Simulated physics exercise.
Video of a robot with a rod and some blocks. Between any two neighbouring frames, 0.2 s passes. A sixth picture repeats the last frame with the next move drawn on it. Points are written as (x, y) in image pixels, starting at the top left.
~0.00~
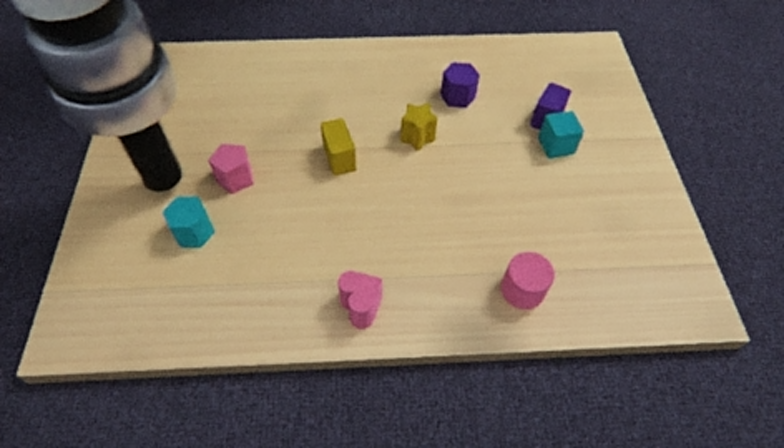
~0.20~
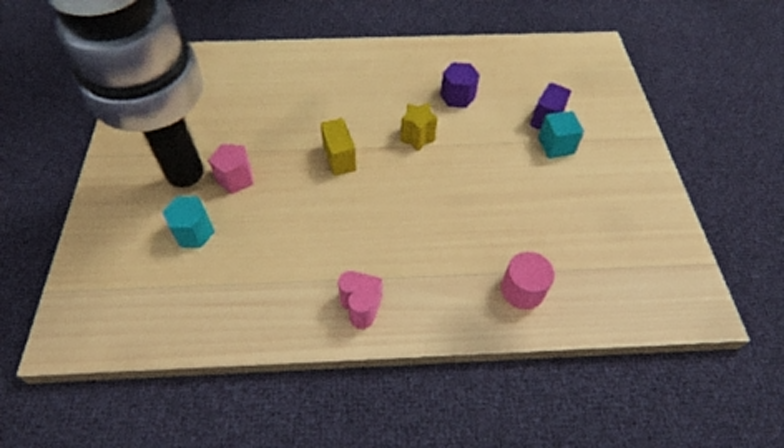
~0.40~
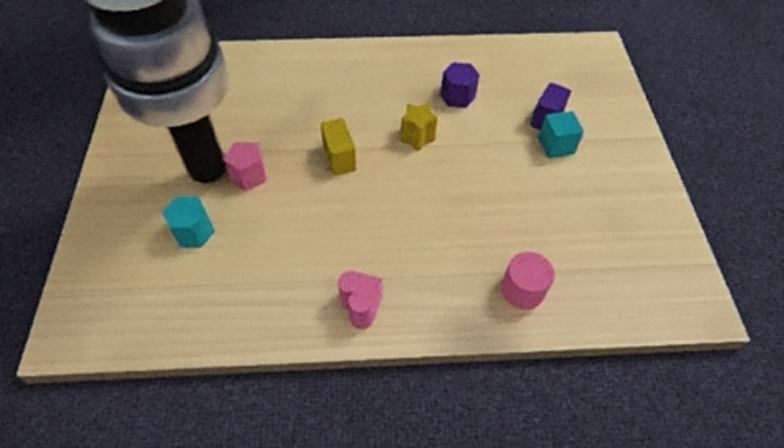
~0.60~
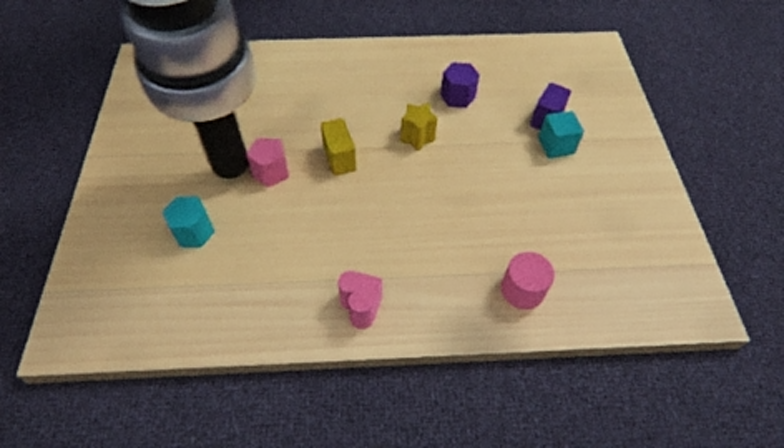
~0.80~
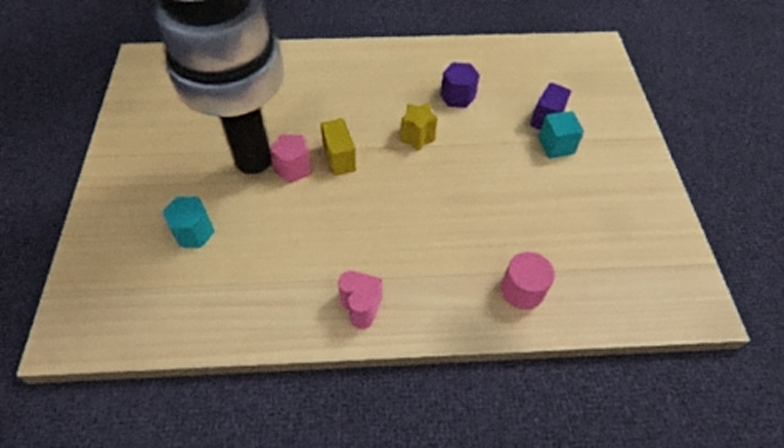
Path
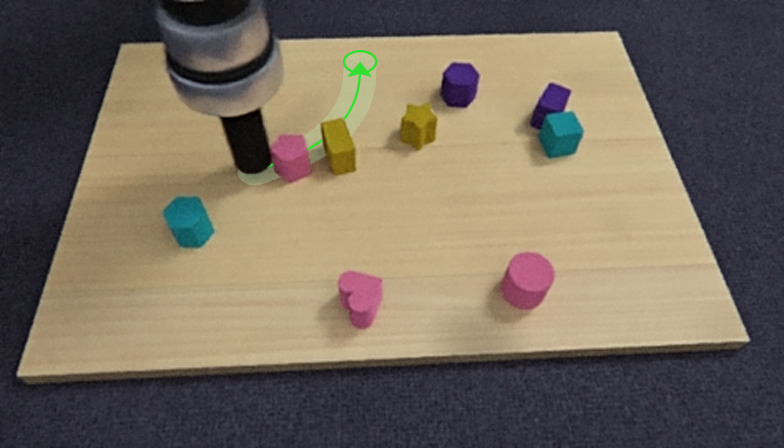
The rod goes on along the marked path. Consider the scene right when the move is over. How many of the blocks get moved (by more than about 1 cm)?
The number of blocks that move over 1 cm is two.
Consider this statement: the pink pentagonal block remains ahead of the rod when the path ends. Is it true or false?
False
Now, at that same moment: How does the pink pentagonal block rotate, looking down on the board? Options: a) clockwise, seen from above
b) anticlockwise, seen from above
It's a.
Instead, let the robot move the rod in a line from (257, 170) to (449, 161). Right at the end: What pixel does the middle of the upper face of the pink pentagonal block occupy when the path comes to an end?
Put as a pixel place, it's (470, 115).
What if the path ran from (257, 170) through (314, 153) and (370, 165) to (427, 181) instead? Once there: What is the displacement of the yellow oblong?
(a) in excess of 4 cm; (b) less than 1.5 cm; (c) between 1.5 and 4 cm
a
Path on the board, from (257, 170) through (317, 143) and (353, 104) to (360, 62).
On the path given first. One third of the way, rod at (316, 133); pink pentagonal block at (337, 141), turned 20° clockwise; yellow oblong at (367, 135).
Two thirds of the way, rod at (353, 93); pink pentagonal block at (337, 141), turned 20° clockwise; yellow oblong at (368, 135).
At the end, rod at (360, 52); pink pentagonal block at (337, 141), turned 20° clockwise; yellow oblong at (368, 135); yellow star block in place.
